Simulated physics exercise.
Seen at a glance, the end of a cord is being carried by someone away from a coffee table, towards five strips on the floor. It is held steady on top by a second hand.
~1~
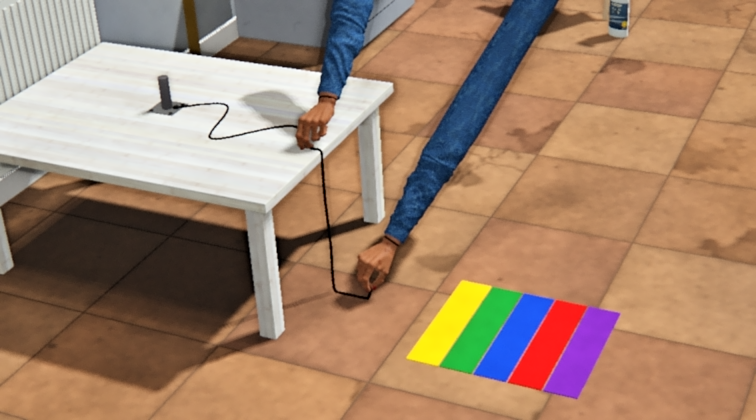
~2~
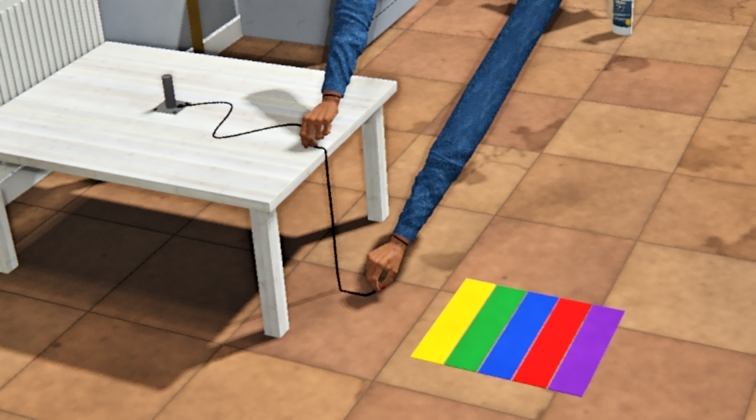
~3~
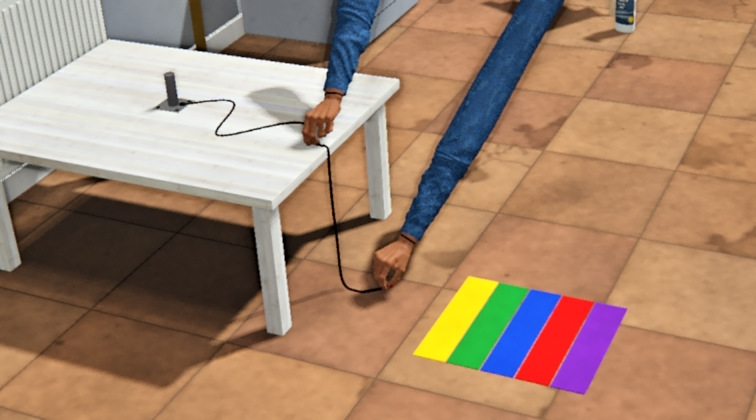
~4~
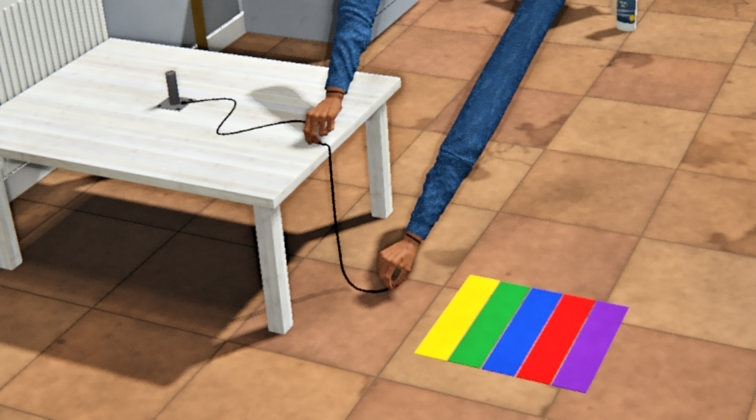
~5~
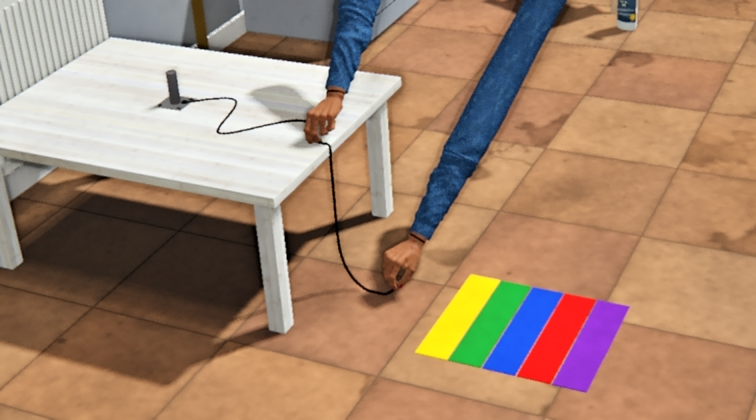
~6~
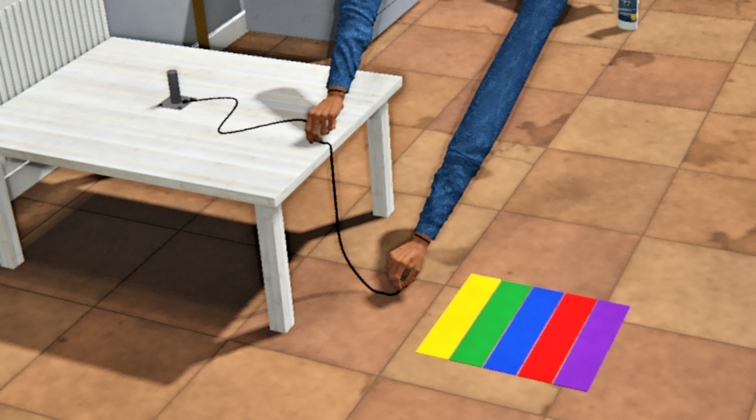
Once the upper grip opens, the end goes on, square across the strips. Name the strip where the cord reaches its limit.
Purple.
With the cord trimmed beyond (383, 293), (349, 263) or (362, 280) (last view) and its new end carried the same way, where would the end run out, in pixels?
Estimated positions in order: (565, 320); (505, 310); (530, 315).
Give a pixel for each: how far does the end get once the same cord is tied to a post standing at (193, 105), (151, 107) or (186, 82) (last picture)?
You'd get roughly (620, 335), (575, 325) and (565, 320), one for each try.
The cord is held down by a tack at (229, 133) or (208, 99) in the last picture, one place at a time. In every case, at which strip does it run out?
Observed strip, first: Blue; second: Purple.
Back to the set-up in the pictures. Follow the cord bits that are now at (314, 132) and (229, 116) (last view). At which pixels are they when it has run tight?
They end up around (385, 179) and around (257, 121).
Soon after, end near (535, 315); over blue.
Then, end near (575, 323); over red.
At full stretch, end near (599, 328); over purple. Over purple.
